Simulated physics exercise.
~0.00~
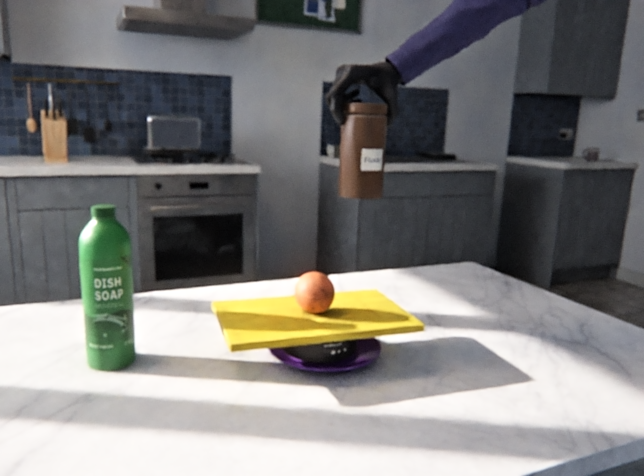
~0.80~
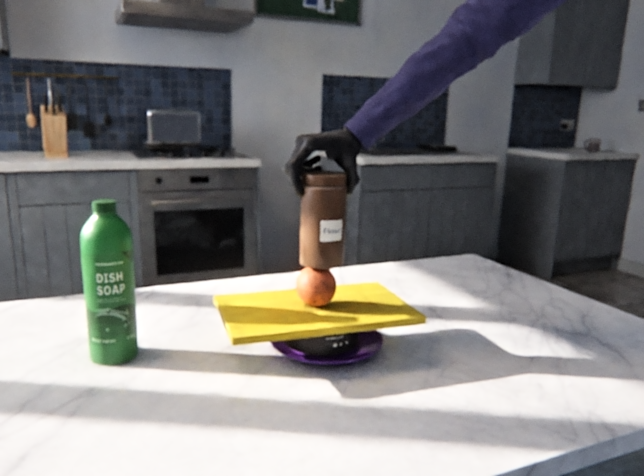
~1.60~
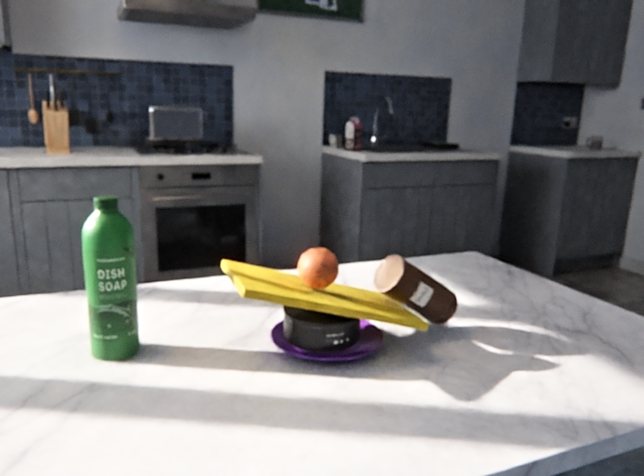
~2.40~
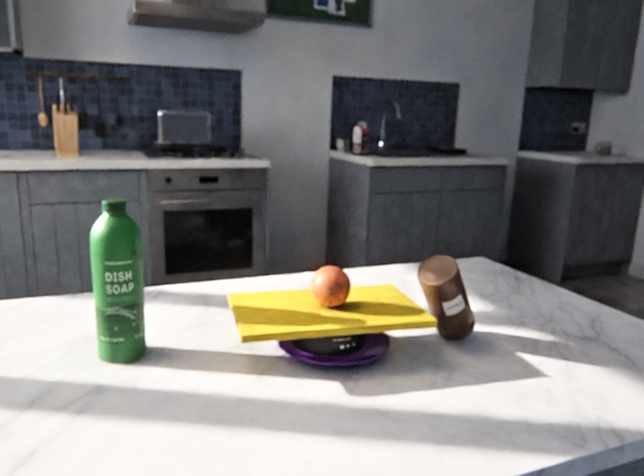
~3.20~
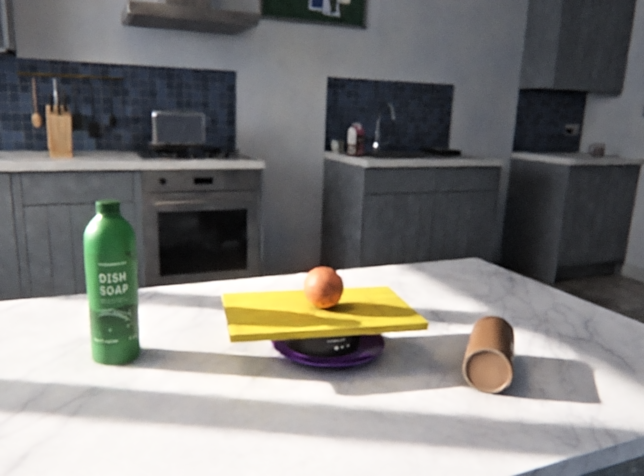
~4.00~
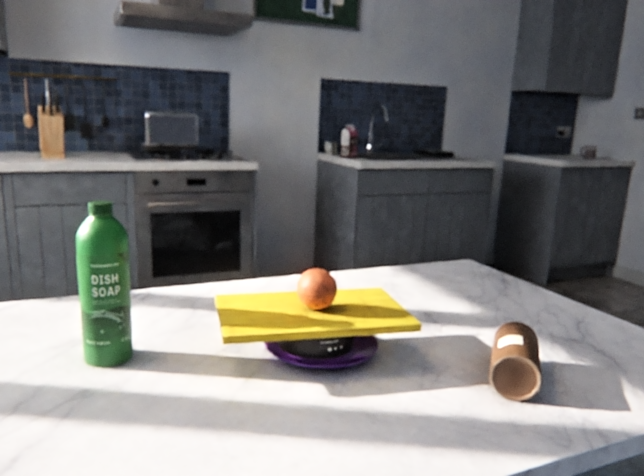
On a kitchen counter, a gloved hand releases a brown jar atop an orange ball; it topples.
